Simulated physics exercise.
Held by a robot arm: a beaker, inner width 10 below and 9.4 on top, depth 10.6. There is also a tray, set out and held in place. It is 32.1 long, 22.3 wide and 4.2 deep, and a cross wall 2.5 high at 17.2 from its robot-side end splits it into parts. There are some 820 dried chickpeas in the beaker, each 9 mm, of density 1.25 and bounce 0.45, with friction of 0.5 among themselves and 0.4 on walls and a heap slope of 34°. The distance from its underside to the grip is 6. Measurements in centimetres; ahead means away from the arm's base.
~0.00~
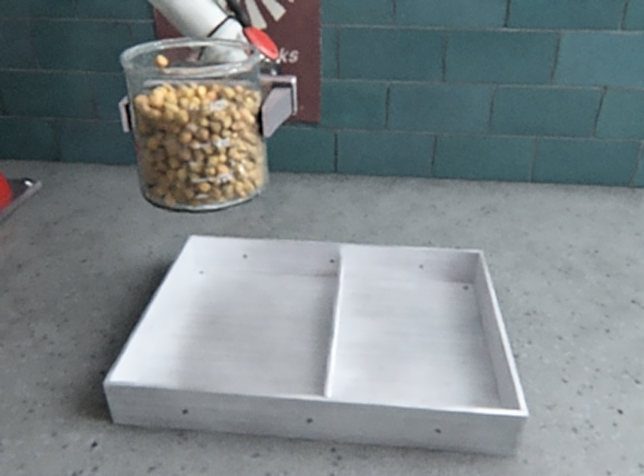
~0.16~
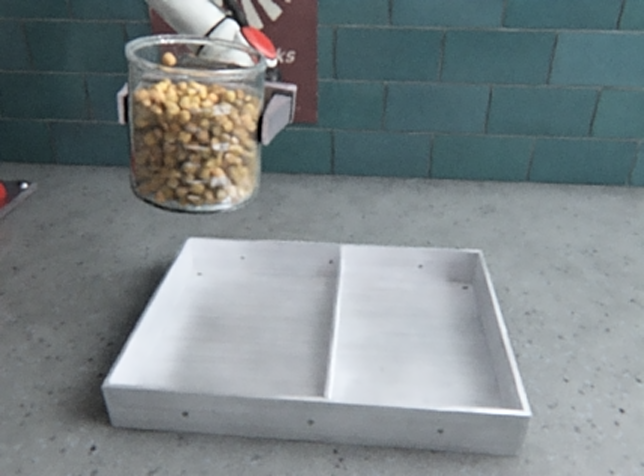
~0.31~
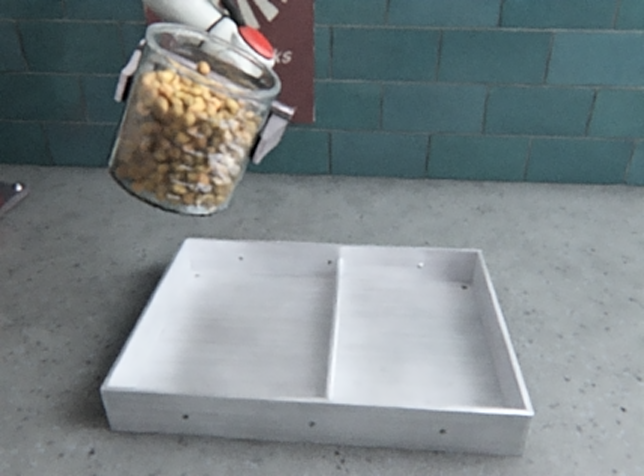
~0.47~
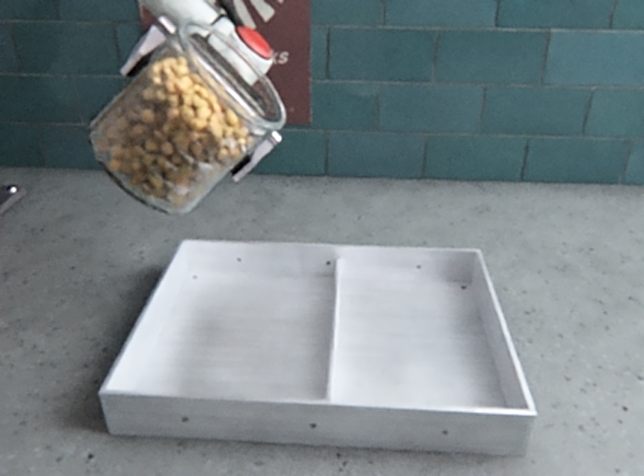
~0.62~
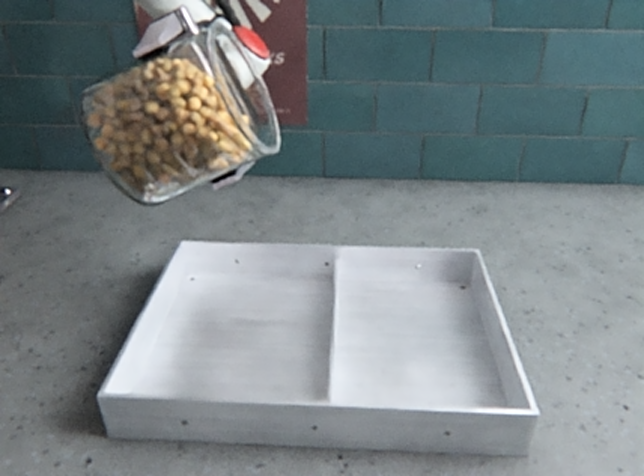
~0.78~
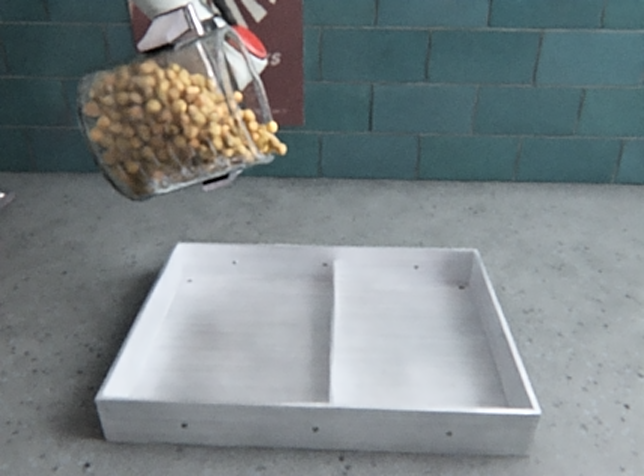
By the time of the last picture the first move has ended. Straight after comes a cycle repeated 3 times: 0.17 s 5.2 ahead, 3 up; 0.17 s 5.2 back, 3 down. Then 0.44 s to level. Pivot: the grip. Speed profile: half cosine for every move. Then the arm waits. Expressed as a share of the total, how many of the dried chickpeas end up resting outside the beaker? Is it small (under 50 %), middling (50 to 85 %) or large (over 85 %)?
Middling.
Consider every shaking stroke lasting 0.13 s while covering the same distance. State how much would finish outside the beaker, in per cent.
Then about 85 per cent.
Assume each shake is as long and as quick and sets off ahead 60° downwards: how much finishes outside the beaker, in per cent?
It comes to near 5 percent.
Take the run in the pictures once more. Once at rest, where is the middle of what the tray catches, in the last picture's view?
Near (366, 343).
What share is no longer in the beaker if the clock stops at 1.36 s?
30 %.
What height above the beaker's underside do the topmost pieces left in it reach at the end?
I'd say close to 6.5 cm.
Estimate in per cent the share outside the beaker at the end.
I'd say some 60 per cent of it.
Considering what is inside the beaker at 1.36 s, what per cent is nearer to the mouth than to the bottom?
I'd say close to 65 per cent.
After 1.36 s, tilted 72° forward, highest piece 26 above the table; 556 in the beaker, 161 in the far-side part, 70 in the robot-side part, 32 in flight or on a rim.
After 1.95 s, tilted 54° forward, highest piece 23 above the table; 317 in the beaker, 311 in the far-side part, 186 in the robot-side part, 2 on the table or floor, 3 in flight or on a rim.
After 2.44 s, level, highest piece 23 above the table; 316 in the beaker, 313 in the far-side part, 188 in the robot-side part, 2 on the table or floor.
After 3.49 s, level, highest piece 23 above the table; 316 in the beaker, 313 in the far-side part, 188 in the robot-side part, 2 on the table or floor.
In the end, 316 in the beaker, 313 in the far-side part, 188 in the robot-side part, 2 on the table or floor. That is 61 % outside the beaker.
